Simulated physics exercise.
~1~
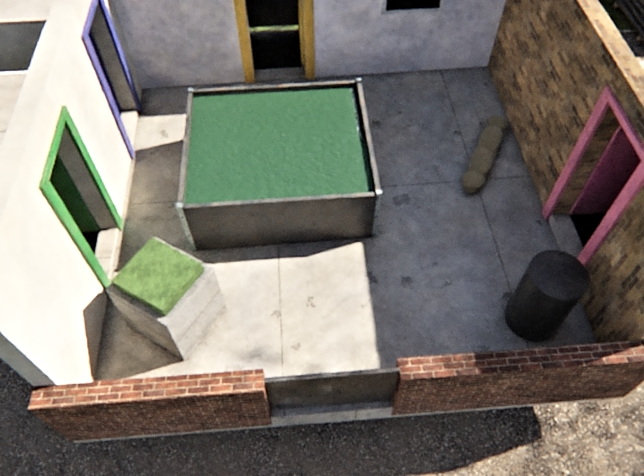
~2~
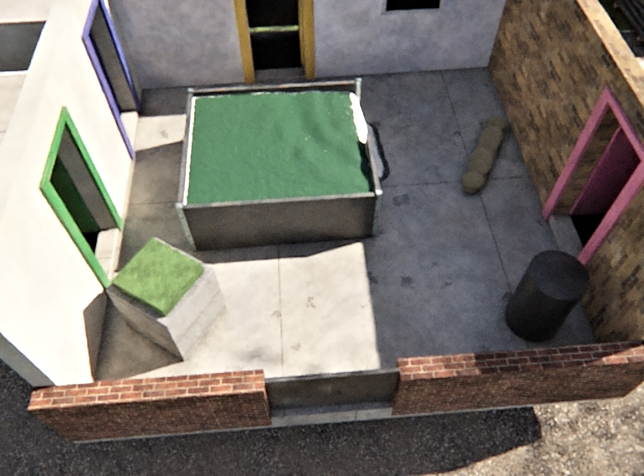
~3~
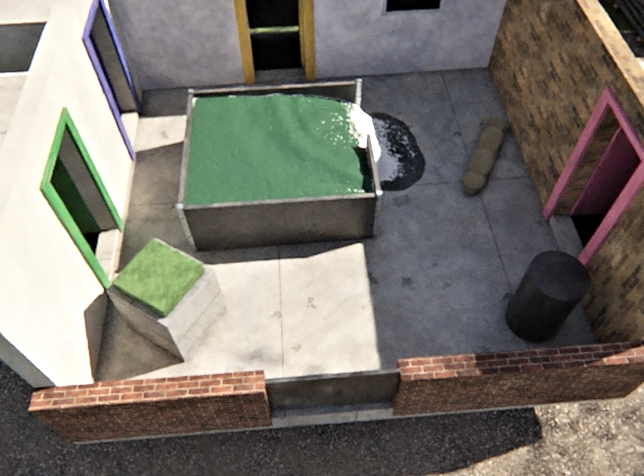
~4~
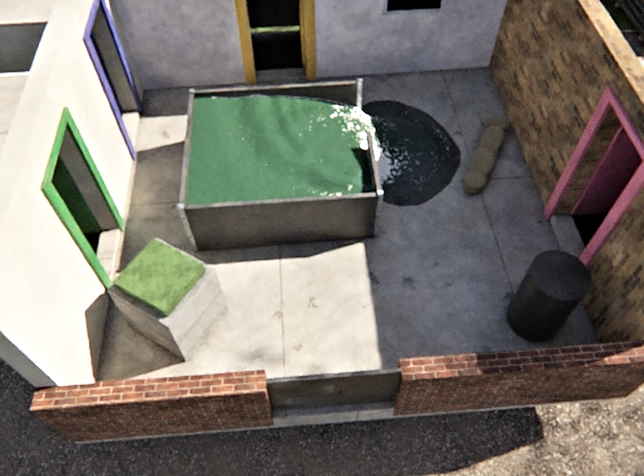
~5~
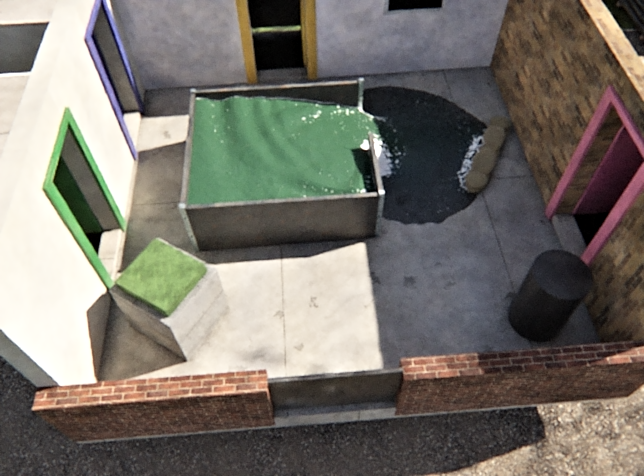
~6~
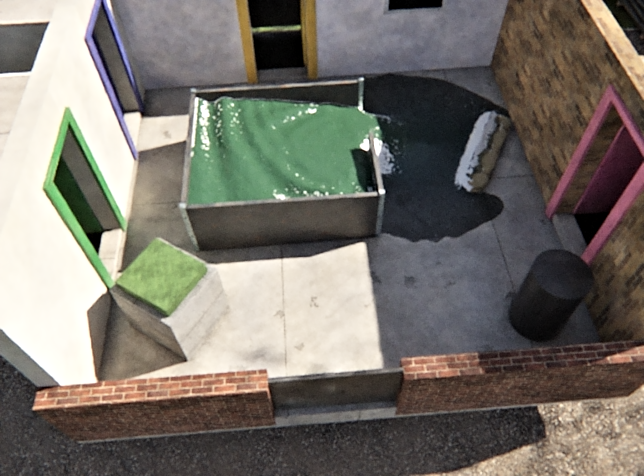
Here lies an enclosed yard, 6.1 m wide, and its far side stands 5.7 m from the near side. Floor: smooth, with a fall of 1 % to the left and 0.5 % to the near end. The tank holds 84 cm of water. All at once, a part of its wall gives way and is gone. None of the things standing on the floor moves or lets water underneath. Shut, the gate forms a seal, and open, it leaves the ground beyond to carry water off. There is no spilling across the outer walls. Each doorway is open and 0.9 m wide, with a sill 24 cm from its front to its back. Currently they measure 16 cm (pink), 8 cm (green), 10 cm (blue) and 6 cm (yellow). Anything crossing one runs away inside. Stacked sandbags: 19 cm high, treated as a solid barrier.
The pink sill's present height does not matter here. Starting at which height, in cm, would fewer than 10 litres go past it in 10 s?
Starting at roughly 9 cm.
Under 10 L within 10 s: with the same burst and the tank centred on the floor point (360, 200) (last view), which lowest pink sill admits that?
Then it needs to be around 12.5 cm high.
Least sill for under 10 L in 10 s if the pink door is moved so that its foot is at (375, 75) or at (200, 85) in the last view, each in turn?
About 22 cm for the first and 15 cm for the second.
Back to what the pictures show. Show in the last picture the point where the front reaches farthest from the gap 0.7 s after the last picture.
Look about (564, 278) in the last picture.
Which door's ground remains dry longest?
Last: Green.
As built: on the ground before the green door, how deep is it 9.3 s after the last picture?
About 19.5 centimetres deep.
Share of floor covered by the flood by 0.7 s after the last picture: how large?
Roughly 30 percent of the floor is wet.
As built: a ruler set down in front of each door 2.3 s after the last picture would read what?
At the pink door the depth is 12 cm, at green 0 cm, at blue 0 cm and at yellow 7 cm.
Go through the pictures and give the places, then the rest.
In the first picture, the tank at (278, 142) is whole and still, 84 cm deep; the pink door at (586, 200) is dry.
In the second picture, the front is at (384, 172), 0.3 m from the gap at (359, 136); 0.3 m2 of floor is wet, 84 cm left at the back.
In the third picture, water pours out at (359, 140) and has run 0.9 m, to (419, 167); about 13 cm deep outside, 84 cm at the back.
In the fourth picture, the gap is at (360, 141), the front 1.5 m out at (455, 153); the back of the tank holds 84 cm.
In the fifth picture, the front is at (485, 134), 2.0 m from the gap at (362, 141); 4.1 m2 of floor is wet, 84 cm left at the back.
In the sixth picture, the gap is at (362, 140), the front 2.4 m out at (504, 113); the back of the tank holds 81 cm; the pink door at (590, 199), 3.3 m from the gap, is still 1.1 m from the nearest water.
Then, 0.7 s after the last picture water covers 30 % of the floor, deepest (62 cm) near (483, 70); 8 cm at the pink door, 0 litres in over its 16 cm sill.
Then, 2.3 s after the last picture water covers 45 % of the floor, deepest (42 cm) near (473, 70); 12 cm at the pink door, 0 litres in over its 16 cm sill.
Then, 9.3 s after the last picture water covers 95 % of the floor, deepest (24 cm) near (94, 412); 5 cm at the pink door, 0 litres in over its 16 cm sill.
At the pink door as built, the water peaked near 12 cm, 1.5 s after the last picture.
With a sill of 8 cm, 16 litres would have come in within the 10 s; with 10.5 cm, 4 litres. So under 10 litres takes about 9 cm.
